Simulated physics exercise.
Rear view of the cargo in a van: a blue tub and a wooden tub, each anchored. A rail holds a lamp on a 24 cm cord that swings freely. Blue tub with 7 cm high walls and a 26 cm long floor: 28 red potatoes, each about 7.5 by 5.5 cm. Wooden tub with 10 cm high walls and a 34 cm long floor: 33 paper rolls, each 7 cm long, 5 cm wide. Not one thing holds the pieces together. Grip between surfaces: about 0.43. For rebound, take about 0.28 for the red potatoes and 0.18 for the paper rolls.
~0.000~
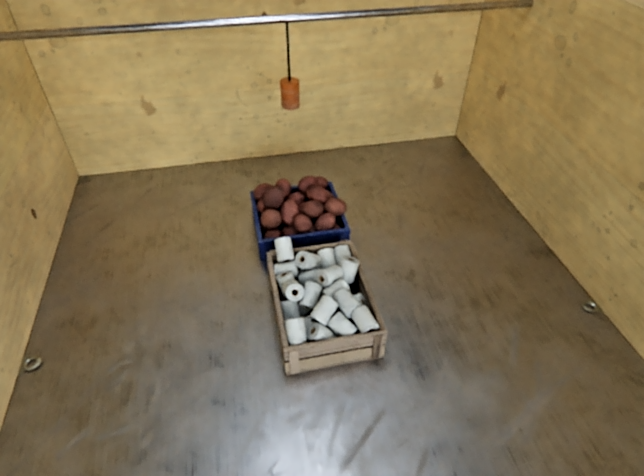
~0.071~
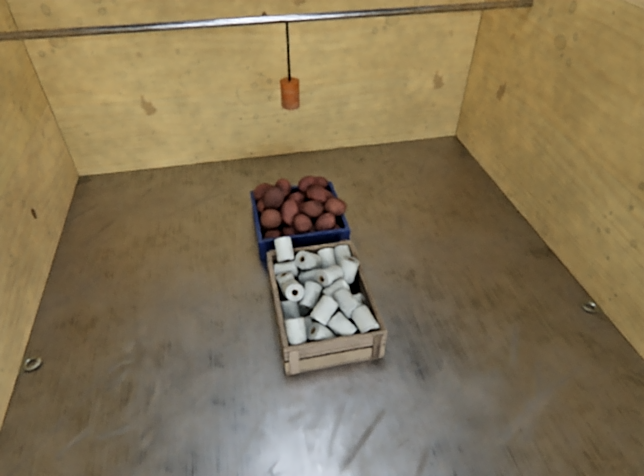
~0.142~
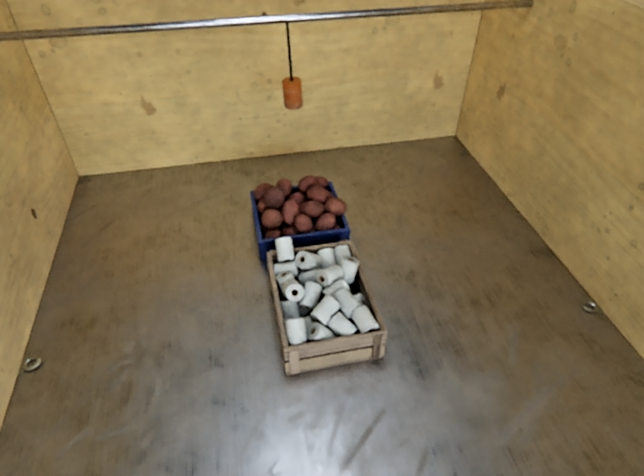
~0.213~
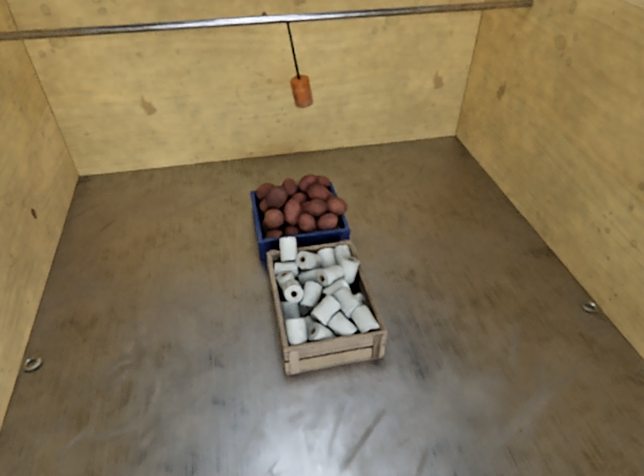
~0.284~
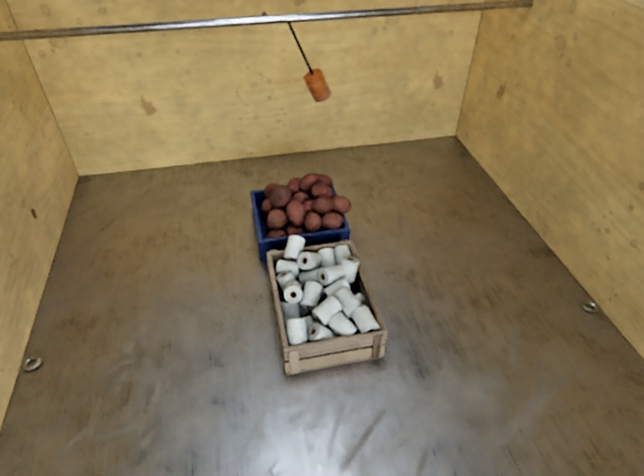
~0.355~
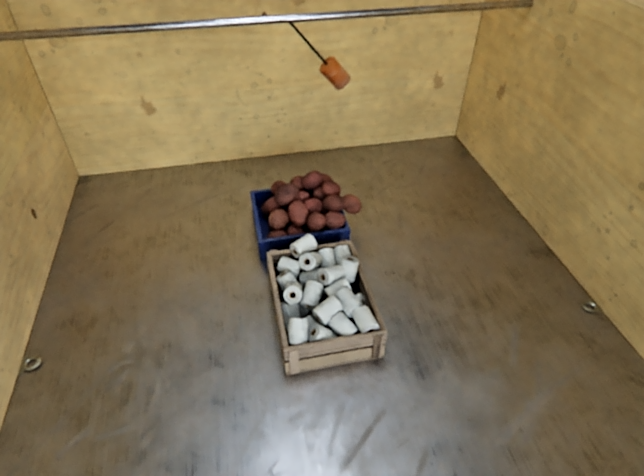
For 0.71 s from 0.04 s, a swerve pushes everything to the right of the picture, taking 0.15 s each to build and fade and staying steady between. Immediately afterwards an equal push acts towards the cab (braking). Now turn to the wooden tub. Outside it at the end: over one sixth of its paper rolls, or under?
Under one sixth.
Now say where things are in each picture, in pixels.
In the first frame (places track the rim corner closest to us here), wooden tub (286, 346); blue tub (260, 239); lamp cord 0° off upright; all still inside.
The second frame shows wooden tub (286, 346); lamp cord 0° off upright.
The third frame shows wooden tub (286, 346); lamp cord 2° off upright.
The fourth frame shows wooden tub (286, 346); lamp cord 10° off upright.
The fifth frame shows wooden tub (286, 346); lamp cord 23° off upright.
The sixth frame shows wooden tub (286, 346); blue tub (260, 239); lamp cord 40° off upright; 1 out, the lowest potato at (351, 204).
After 0.63 s, the blue tub is down by 5 of 28 and the wooden tub is down by 1 of 33.
After 0.97 s, the blue tub is down by 8 of 28 and the wooden tub is down by 1 of 33.
After 1.45 s, the blue tub is down by 13 of 28 and the wooden tub is down by 1 of 33.
Outcome (at 2.06 s), the blue tub is down by 13 of 28 and the wooden tub is down by 1 of 33. Asked share, 1 of 33, 3 per cent.
